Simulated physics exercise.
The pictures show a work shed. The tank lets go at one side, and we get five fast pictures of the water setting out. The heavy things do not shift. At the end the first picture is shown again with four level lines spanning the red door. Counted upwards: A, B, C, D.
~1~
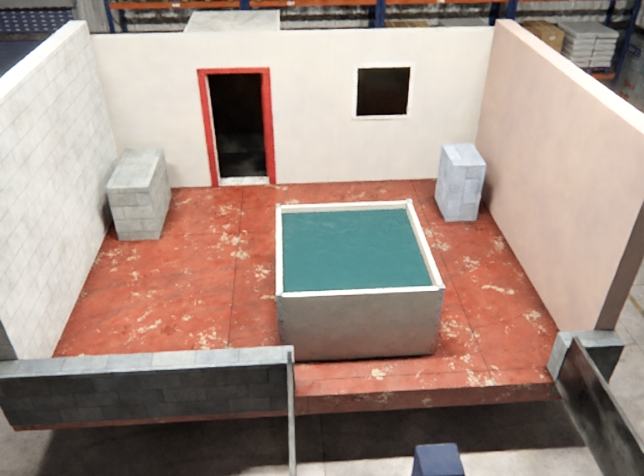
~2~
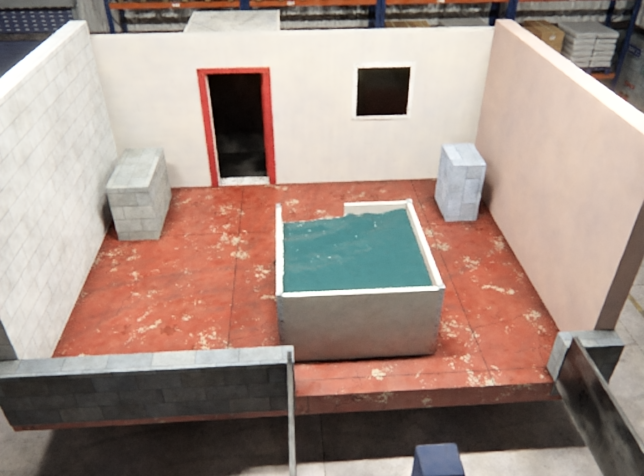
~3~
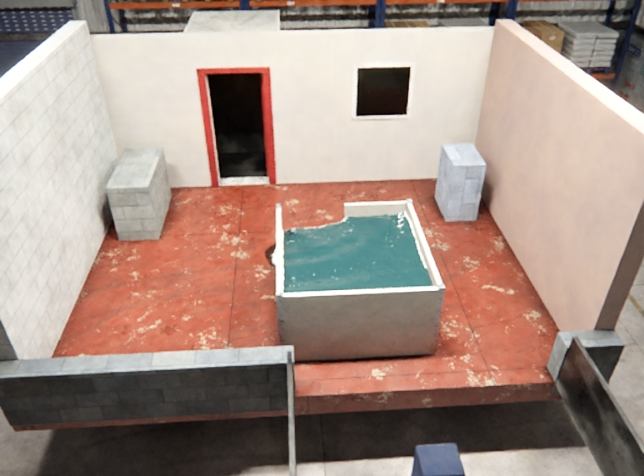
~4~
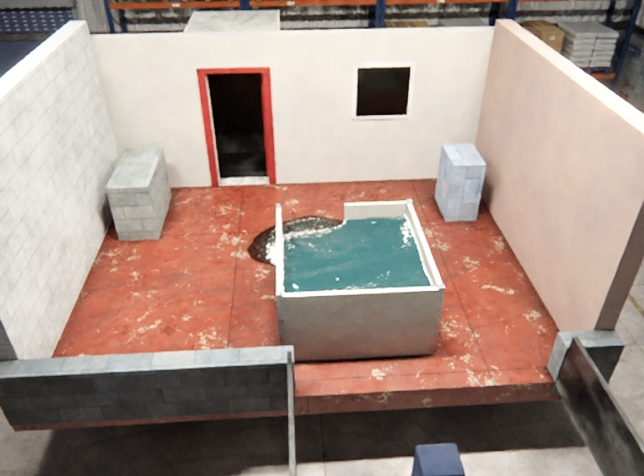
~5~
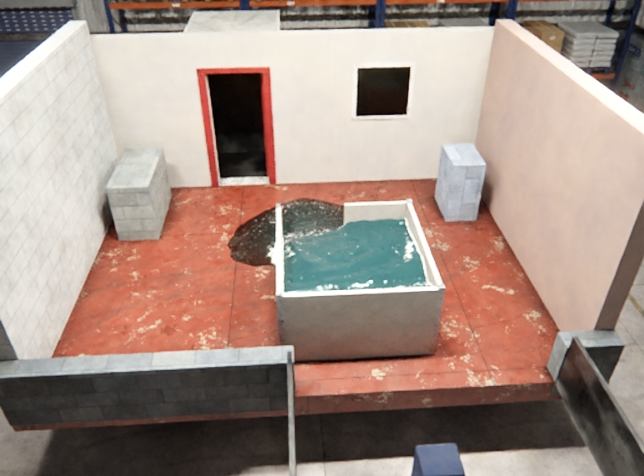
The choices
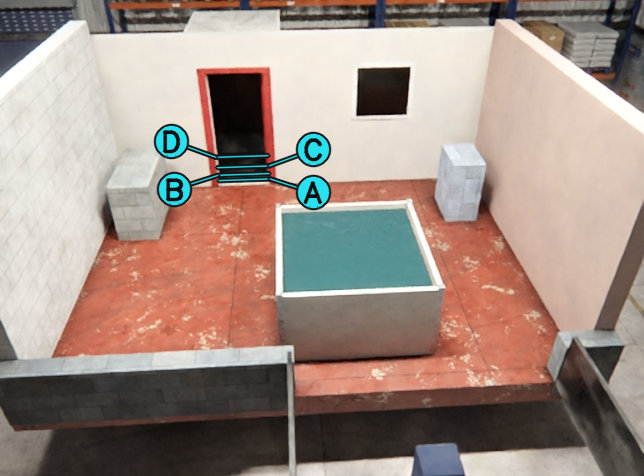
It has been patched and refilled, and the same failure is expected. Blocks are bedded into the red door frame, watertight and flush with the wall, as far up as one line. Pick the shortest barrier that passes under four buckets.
C will do.
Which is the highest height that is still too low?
B.
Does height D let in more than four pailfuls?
No.
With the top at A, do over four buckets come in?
Yes, it does.
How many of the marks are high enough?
Two.
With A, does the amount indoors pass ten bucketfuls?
Yes.
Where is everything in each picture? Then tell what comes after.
In the first frame, water in the tank at rest, its middle at (352, 248); foot of the red doorway at (244, 185); open gate at (428, 335).
In the second frame, water covers 1 % of the ground, its front hidden from here.
In the third frame, water covers 3 % of the ground, its front hidden from here.
In the fourth frame, water covers 7 % of the ground, its front hidden from here.
In the fifth frame, front seen at (298, 201), 13 % of the ground wet.
On the marked copy, A at (244, 179); B at (243, 174); C at (243, 166); D at (242, 156); from the bottom up A, B, C, D.
With A, dozens of bucketfuls pour in.
With B, about 9 bucketfuls get in.
With C, a splash gets over, under a bucket.
With D, nothing gets over.
